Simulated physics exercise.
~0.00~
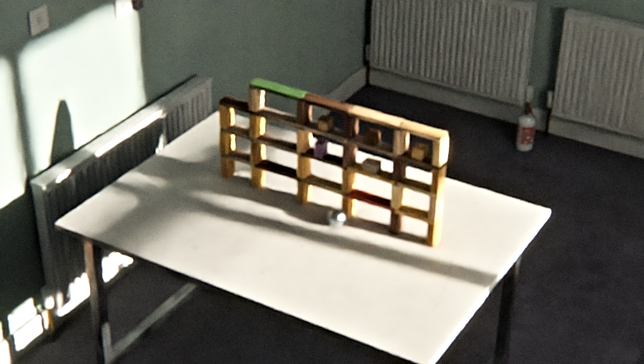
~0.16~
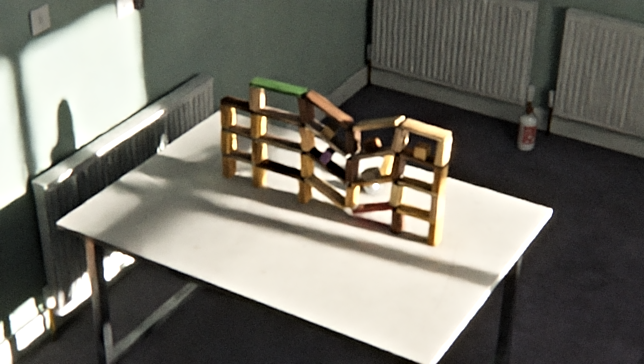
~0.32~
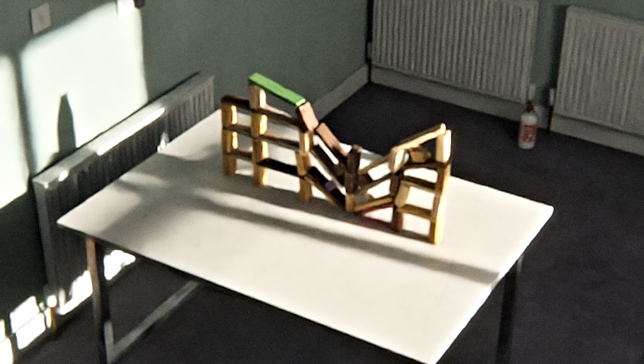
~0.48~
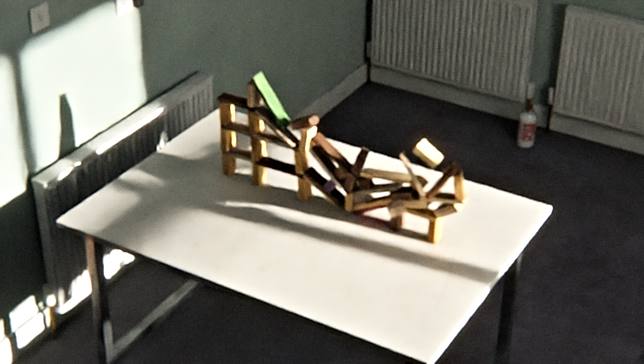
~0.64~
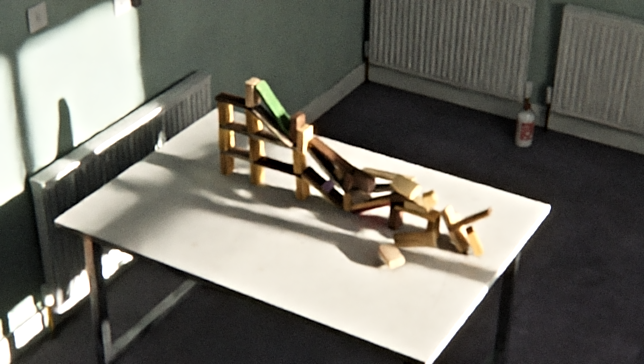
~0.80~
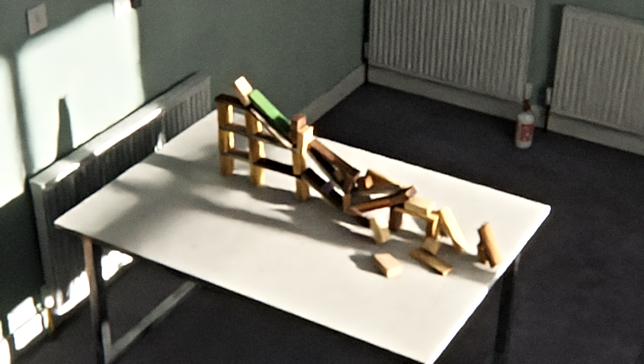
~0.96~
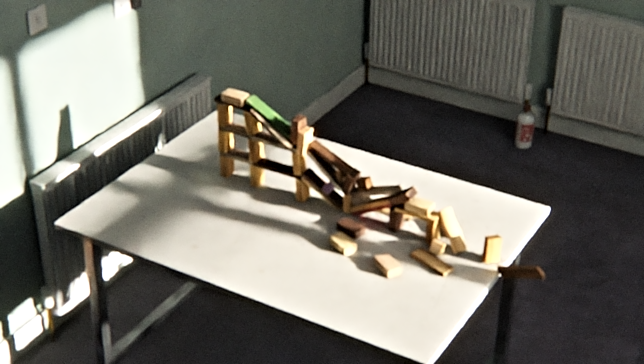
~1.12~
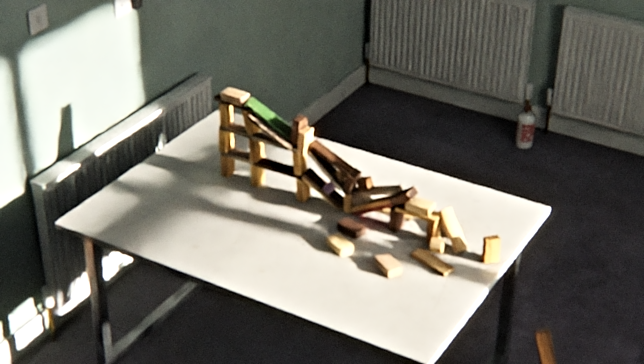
Steel ball rolling into a wooden block-and-plank tower on a white table, the middle and right side collapsing, the left still standing.
